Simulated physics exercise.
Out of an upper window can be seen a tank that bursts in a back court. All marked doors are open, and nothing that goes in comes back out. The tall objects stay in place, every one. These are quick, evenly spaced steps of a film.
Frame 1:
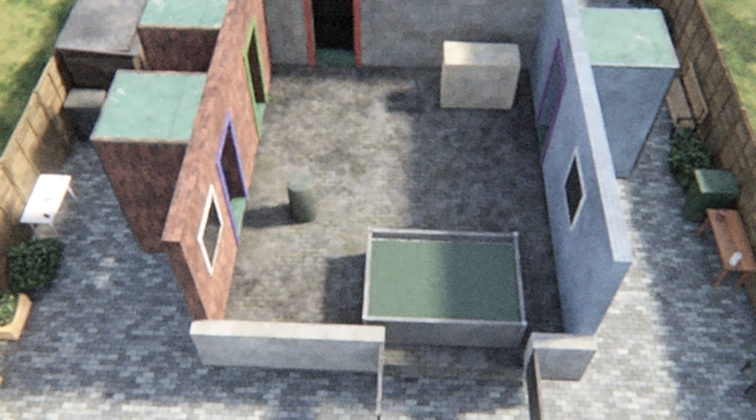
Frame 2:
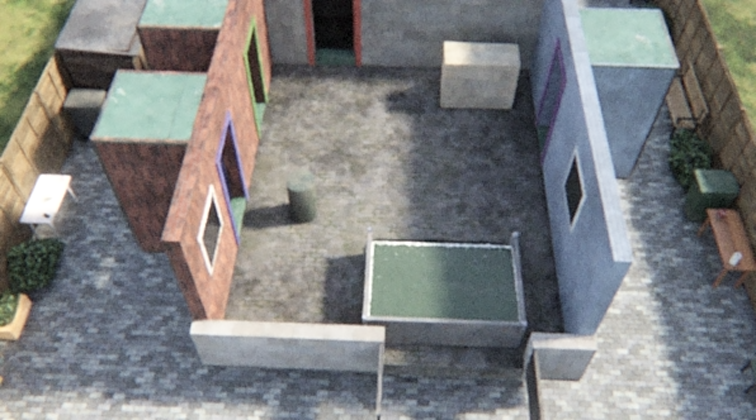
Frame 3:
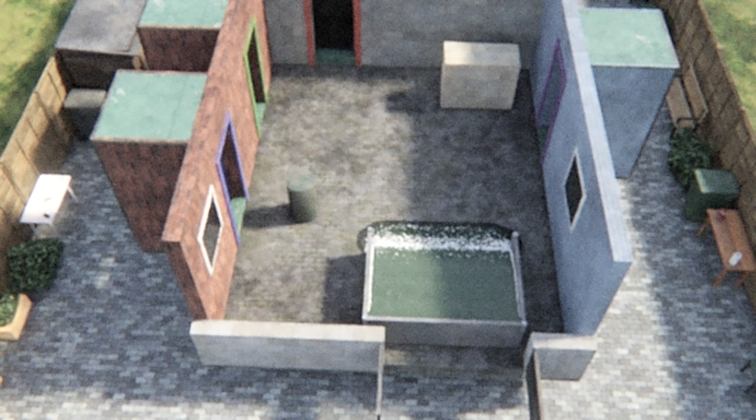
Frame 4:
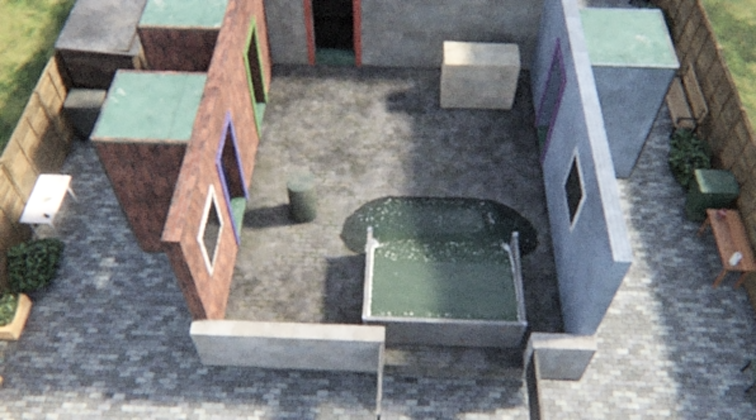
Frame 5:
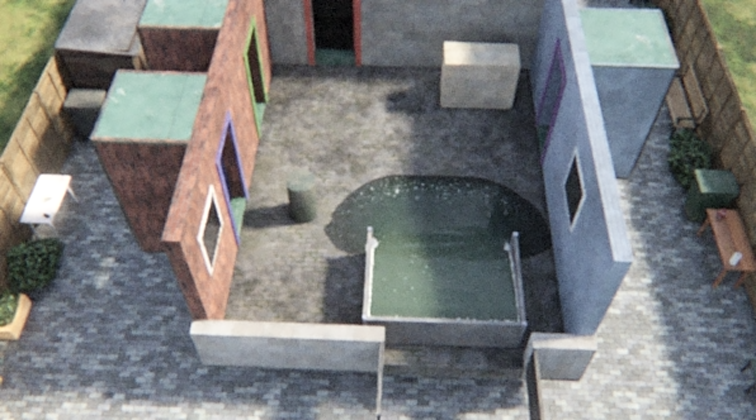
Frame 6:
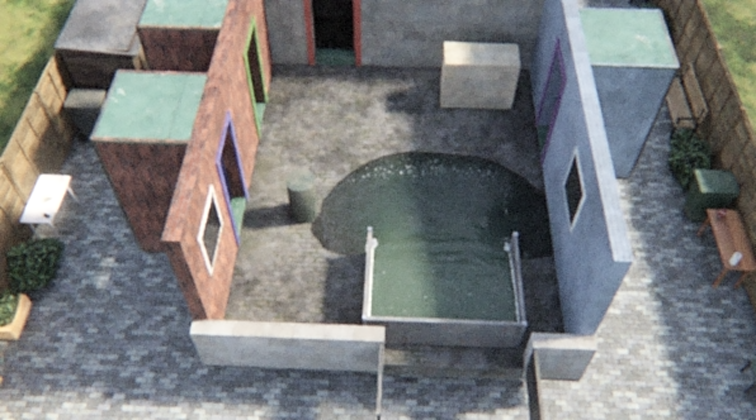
To begin with, still green water fills an open tank in a paved, walled court seen from above. The tank's far side gives way, and speckled water pours out through the gap, then spreads across the paving in a widening dark, rounded pool, reaching the right wall and nearing the small round post on the left.
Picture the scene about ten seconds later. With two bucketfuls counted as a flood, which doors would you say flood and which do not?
One by one: The purple door will top two buckets; the green door will top two buckets; the blue door will not top two buckets; the red door will not top two buckets.
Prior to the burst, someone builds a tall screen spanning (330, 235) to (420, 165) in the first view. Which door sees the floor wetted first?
That is the purple-painted one.
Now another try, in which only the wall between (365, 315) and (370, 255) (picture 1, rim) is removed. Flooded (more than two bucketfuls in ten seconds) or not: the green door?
One by one: The green door is over.
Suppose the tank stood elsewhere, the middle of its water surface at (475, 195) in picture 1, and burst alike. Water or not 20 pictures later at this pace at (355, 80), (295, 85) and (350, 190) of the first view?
In that order: Reached by the flood, reached by the flood, not reached.
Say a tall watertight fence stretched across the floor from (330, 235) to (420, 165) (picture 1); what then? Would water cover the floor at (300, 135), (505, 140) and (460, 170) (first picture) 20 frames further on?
Taking the points in turn, they are high and dry, inundated and inundated.
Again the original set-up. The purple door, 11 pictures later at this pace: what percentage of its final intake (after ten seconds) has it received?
Approximately 0 in a hundred, I reckon.
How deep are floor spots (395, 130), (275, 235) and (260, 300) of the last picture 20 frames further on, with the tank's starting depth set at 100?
Estimate: 6, 0, 0 %.
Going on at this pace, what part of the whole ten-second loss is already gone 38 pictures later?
About 50 per cent.
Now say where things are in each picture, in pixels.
The first frame shows still water in the open tank at (443, 277).
In the second frame, the front is at a hidden place, out from the gap on the open tank's far side.
In the third frame, the front is at a hidden place, out from the gap on the open tank's far side.
In the fourth frame, water pours out on the open tank's far side and has run to (356, 216).
In the fifth frame, water pours out on the open tank's far side and has run to (362, 191).
In the sixth frame, water pours out on the open tank's far side and has run to (392, 158).
A moment on, water covers 50 % of the floor; the purple door wet at the sill, nothing in, the green door not reached, the blue door not reached, the red door not reached.
Next, water covers 65 % of the floor; the purple door wet at the sill, nothing in, the green door not reached, the blue door not reached, the red door wet at the sill, nothing in.
Then, water covers 70 % of the floor; the purple door under two buckets in, the green door under two buckets in, the blue door wet at the sill, nothing in, the red door wet at the sill, nothing in.
Later, water covers 80 % of the floor; the purple door over two buckets in, the green door far over two buckets in, the blue door wet at the sill, nothing in, the red door wet at the sill, nothing in.
In the end, water covers 90 % of the floor; the purple door over two buckets in, the green door far over two buckets in, the blue door under two buckets in, the red door wet at the sill, nothing in.
